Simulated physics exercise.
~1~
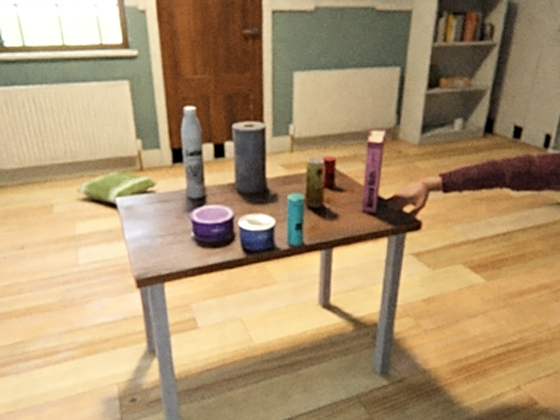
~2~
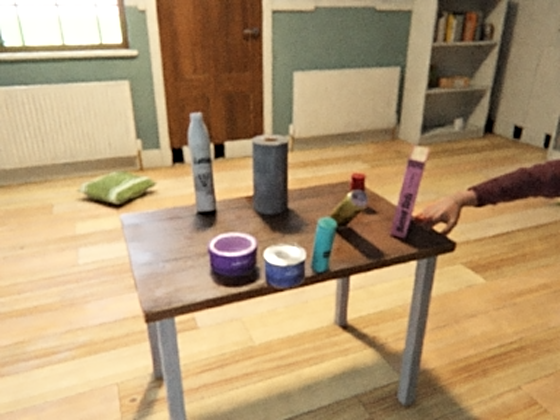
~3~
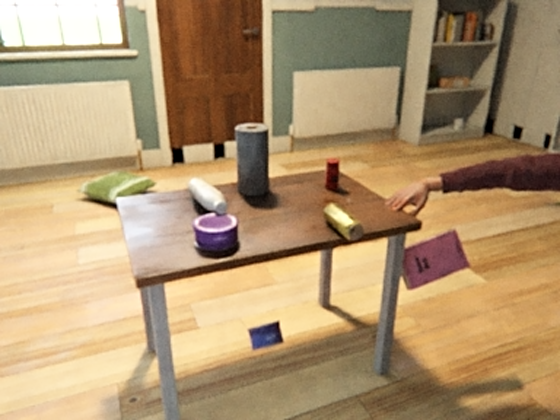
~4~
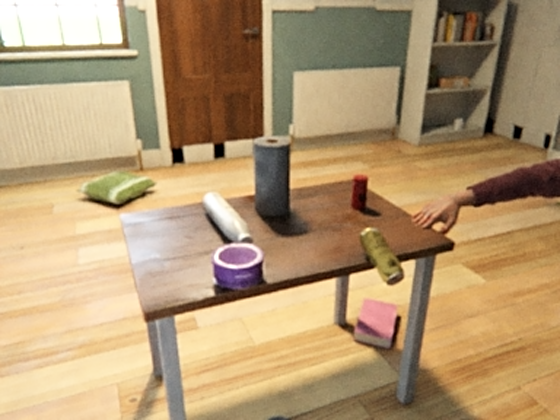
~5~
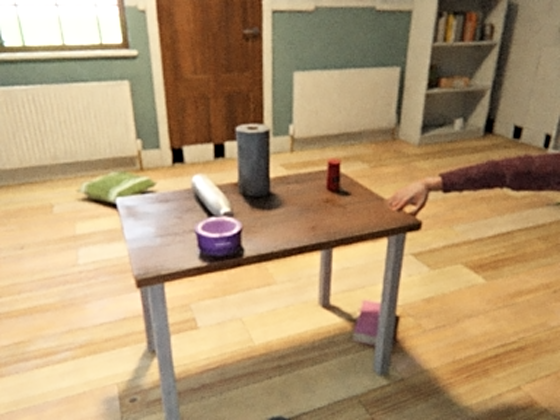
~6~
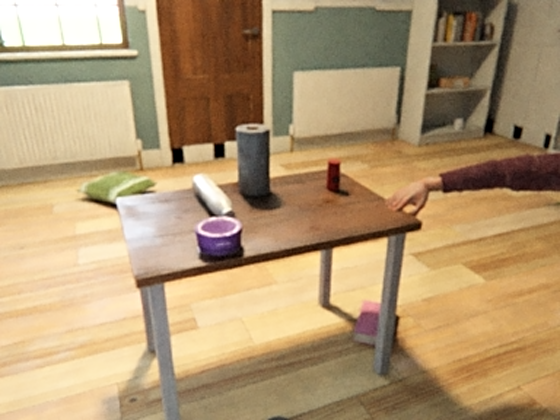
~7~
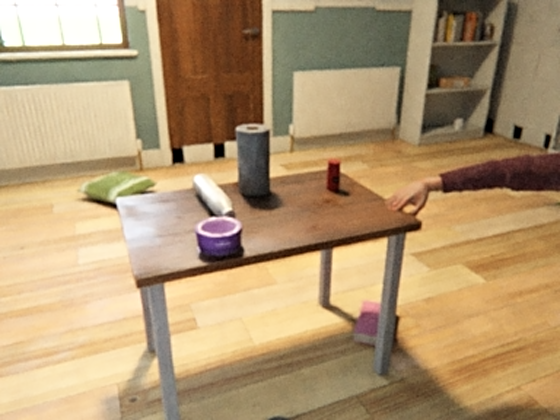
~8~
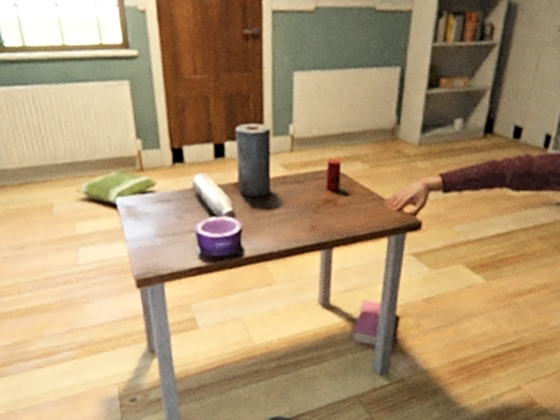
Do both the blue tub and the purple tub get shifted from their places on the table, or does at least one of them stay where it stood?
Both of them get shifted. The blue tub goes off the front of the table, while the purple tub slides a little towards the viewer and stays on top.
